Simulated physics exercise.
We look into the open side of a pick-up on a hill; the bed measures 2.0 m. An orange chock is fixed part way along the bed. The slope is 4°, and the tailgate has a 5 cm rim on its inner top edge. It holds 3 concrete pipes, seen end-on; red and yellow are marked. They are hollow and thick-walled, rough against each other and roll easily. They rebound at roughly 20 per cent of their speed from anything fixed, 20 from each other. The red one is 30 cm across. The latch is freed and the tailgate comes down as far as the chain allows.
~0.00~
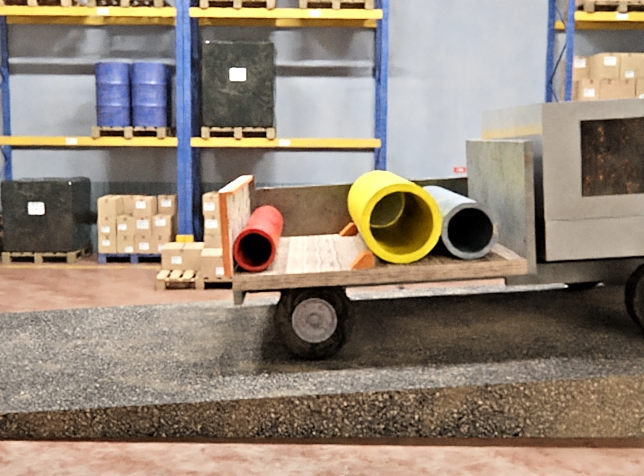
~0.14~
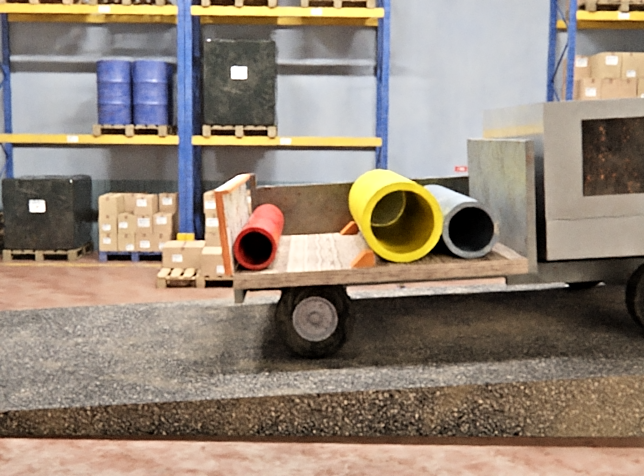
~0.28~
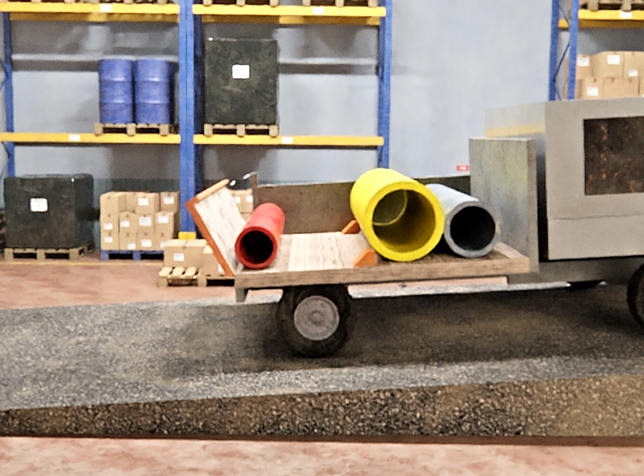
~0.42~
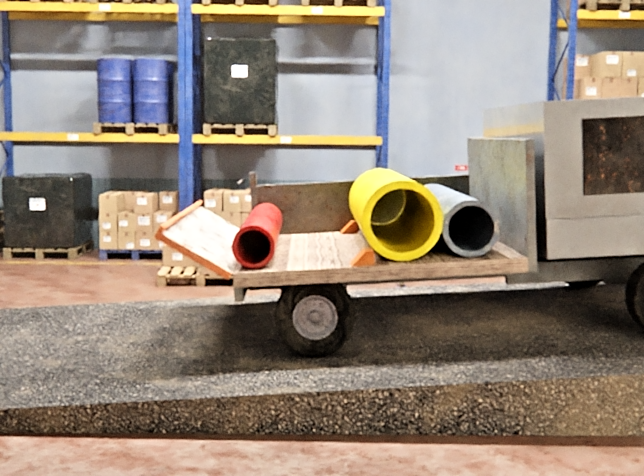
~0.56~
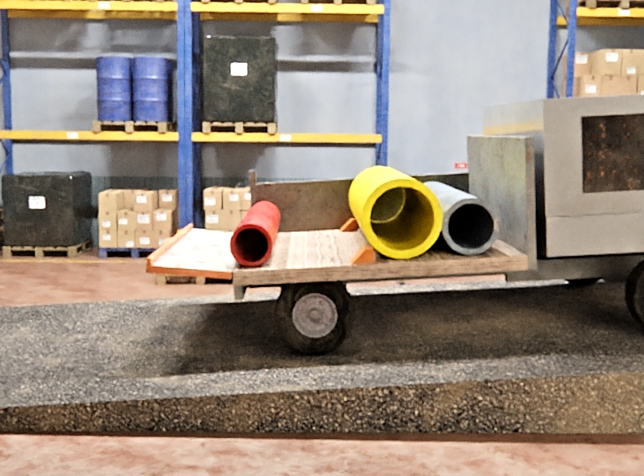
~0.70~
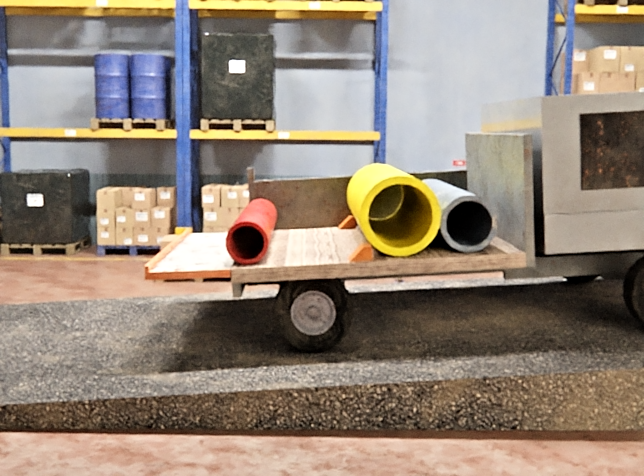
In the video, a truck bed on a slope carries red, yellow and grey pipes seen end-on as the tailgate at the left swings down from upright to nearly level, and the red pipe then shifts slightly left.
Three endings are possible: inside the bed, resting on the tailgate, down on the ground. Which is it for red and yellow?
Red finishes resting on the tailgate. Yellow finishes inside the bed.
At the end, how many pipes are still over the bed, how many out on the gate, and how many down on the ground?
2, 1 and 0.
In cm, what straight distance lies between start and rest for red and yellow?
Red 60, yellow 0.
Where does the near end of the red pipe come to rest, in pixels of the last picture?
At about (168, 246).
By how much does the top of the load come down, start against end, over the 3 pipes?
Roughly 0 cm.
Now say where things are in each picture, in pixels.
Red at (254, 250), yellow at (401, 223); gate 86° above level, tip at (222, 194); 3 of the 3 make up the bottom layer on the bed, in the first picture.
Red at (255, 249), yellow at (402, 222); gate 83° above level, tip at (218, 193), in the second picture.
Red at (256, 248), yellow at (404, 221); gate 60° above level, tip at (189, 204), in the third picture.
Red at (253, 247), yellow at (403, 221); gate 29° above level, tip at (158, 236), in the fourth picture.
Red at (251, 245), yellow at (402, 219); gate 4° above level, tip at (149, 269), in the fifth picture.
Red at (247, 243), yellow at (401, 216); gate 3° below level, tip at (148, 276), in the sixth picture.
After 0.9 s, red is on the bed, 5 cm short of the hinge, rolling left; yellow is on the bed, 120 cm short of the hinge; 0 gone off the back.
After 1.2 s, red is on the bed, 5 cm short of the hinge, rolling left; no change for yellow; 0 gone off the back.
After 1.4 s, red is on the gate, 5 cm past the hinge, rolling left; no change for yellow; 0 gone off the back.
At rest (6.0 s), red is on the gate, 45 cm past the hinge; yellow is on the bed, 120 cm short of the hinge; 0 gone off the back.
